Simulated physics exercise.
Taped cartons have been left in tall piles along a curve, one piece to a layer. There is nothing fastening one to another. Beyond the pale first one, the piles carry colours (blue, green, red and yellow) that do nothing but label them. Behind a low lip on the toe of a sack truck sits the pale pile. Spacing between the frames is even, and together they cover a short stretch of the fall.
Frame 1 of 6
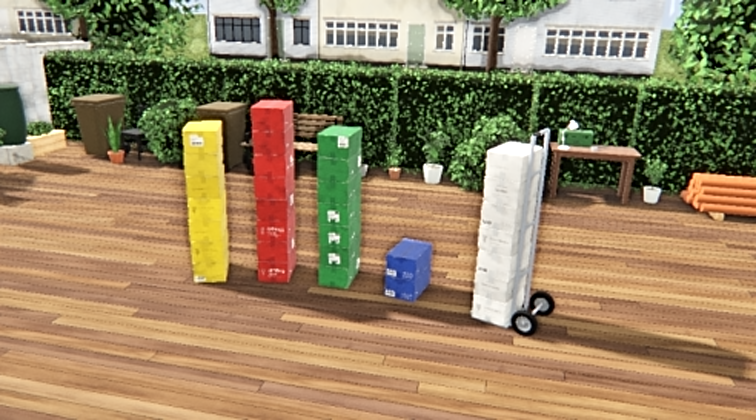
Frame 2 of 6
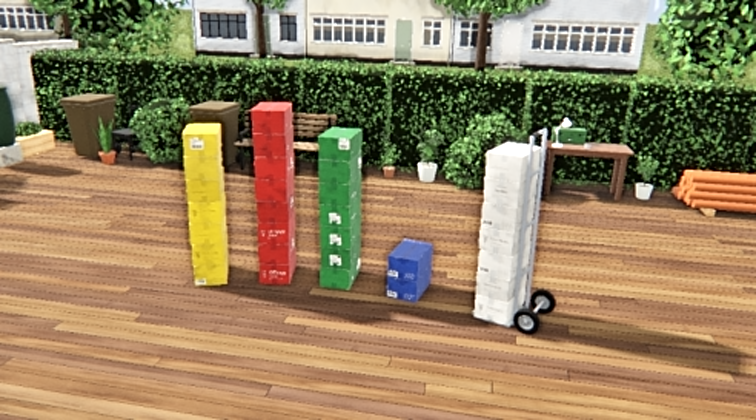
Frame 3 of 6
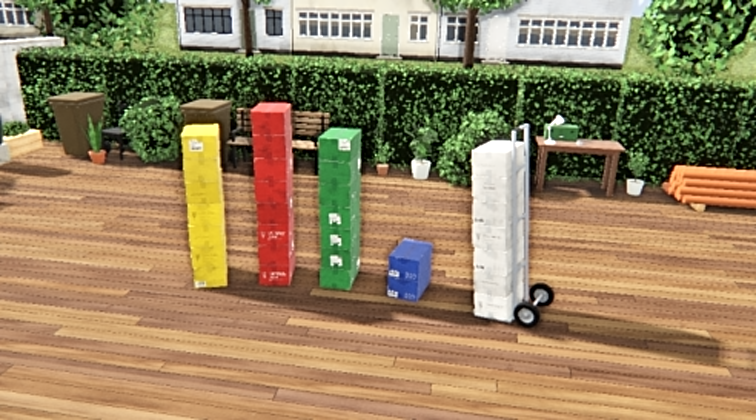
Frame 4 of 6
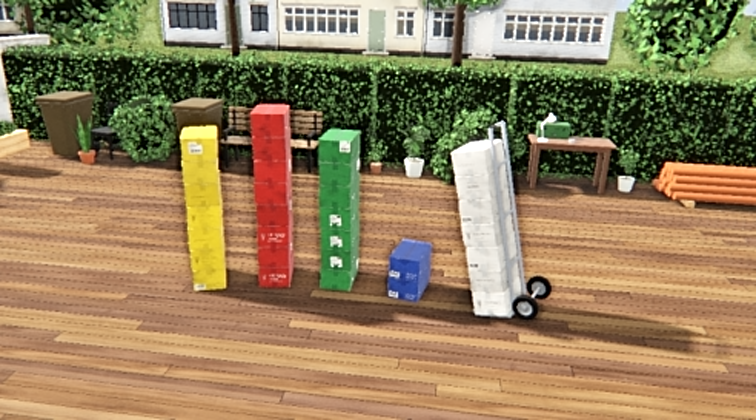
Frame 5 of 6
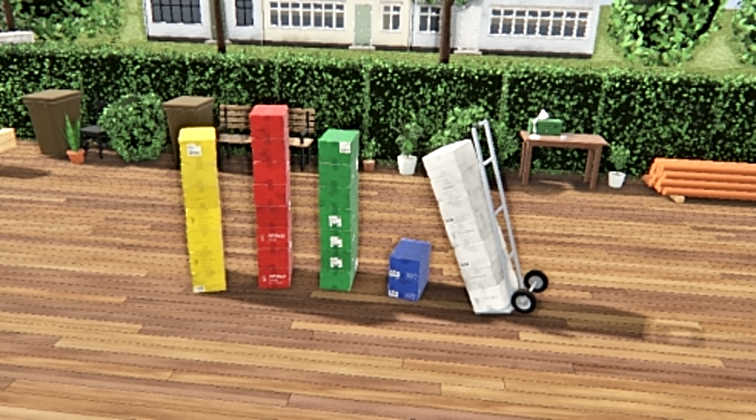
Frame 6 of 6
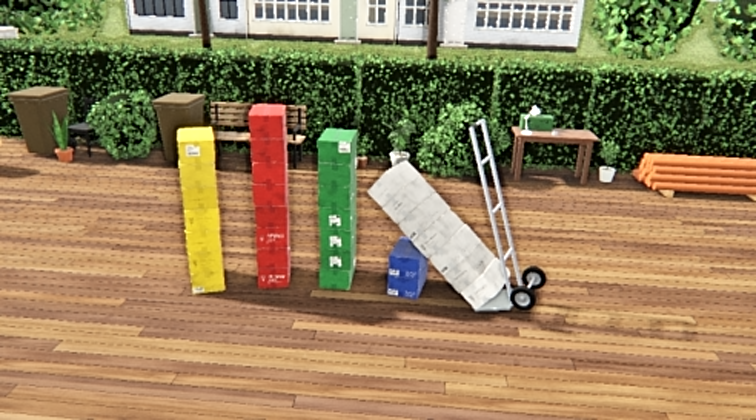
A tall white stack of cartons tips leftward off a hand truck, leaning over a blue carton.
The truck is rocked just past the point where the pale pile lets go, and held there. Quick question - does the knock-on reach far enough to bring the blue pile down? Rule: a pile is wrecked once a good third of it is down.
No, it holds.
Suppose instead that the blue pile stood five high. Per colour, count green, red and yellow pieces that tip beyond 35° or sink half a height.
The end counts by colour are green 7, red 8 and yellow 6.
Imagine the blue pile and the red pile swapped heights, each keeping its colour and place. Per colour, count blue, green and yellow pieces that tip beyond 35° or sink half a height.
Final count down: Blue = 8; green = 7; yellow = 6.
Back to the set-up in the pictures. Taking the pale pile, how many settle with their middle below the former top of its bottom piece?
Pale pieces: 5.
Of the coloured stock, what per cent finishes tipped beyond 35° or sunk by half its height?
Some 0 in a hundred of them.
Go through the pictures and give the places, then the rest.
In the first frame (each place is the centre of the face we see best; the camera moves round a little), truck frame (529, 177) level; top blue carton (400, 268); top green carton (333, 147); the others all in place.
The second frame shows truck frame (528, 177) rocked barely; top blue carton (402, 269).
The third frame shows truck frame (514, 172) rocked a little, top of the pale pile leaning a little; top blue carton (403, 269); the others all in place.
The fourth frame shows truck frame (495, 168) rocked a little, top of the pale pile leaning a little; top blue carton (404, 269); the others all in place.
The fifth frame shows truck frame (482, 166) rocked clearly, top of the pale pile leaning clearly; top blue carton (404, 269); the others all in place.
The sixth frame shows truck frame (480, 165) rocked clearly, top of the pale pile leaning steeply; top blue carton (404, 268); top red carton (266, 127); the others all in place.
Just after the last frame, 7 of the pale pile down; none of the 2 blue cartons down (0 of 24 in all colours); top blue carton unmoved.
A moment on, 7 of the pale pile down; none of the 2 blue cartons down (0 of 24 in all colours); top blue carton moved a little; top green carton moved a little.
Further on, 7 of the pale pile down; none of the 2 blue cartons down (0 of 24 in all colours); top blue carton moved a little.
When it is over, 7 of the pale pile down; none of the 2 blue cartons down (0 of 24 in all colours); top blue carton moved a little; top green carton moved a little. In pixels of the last frame, middles, top blue carton near (403, 256), top green carton near (336, 146).
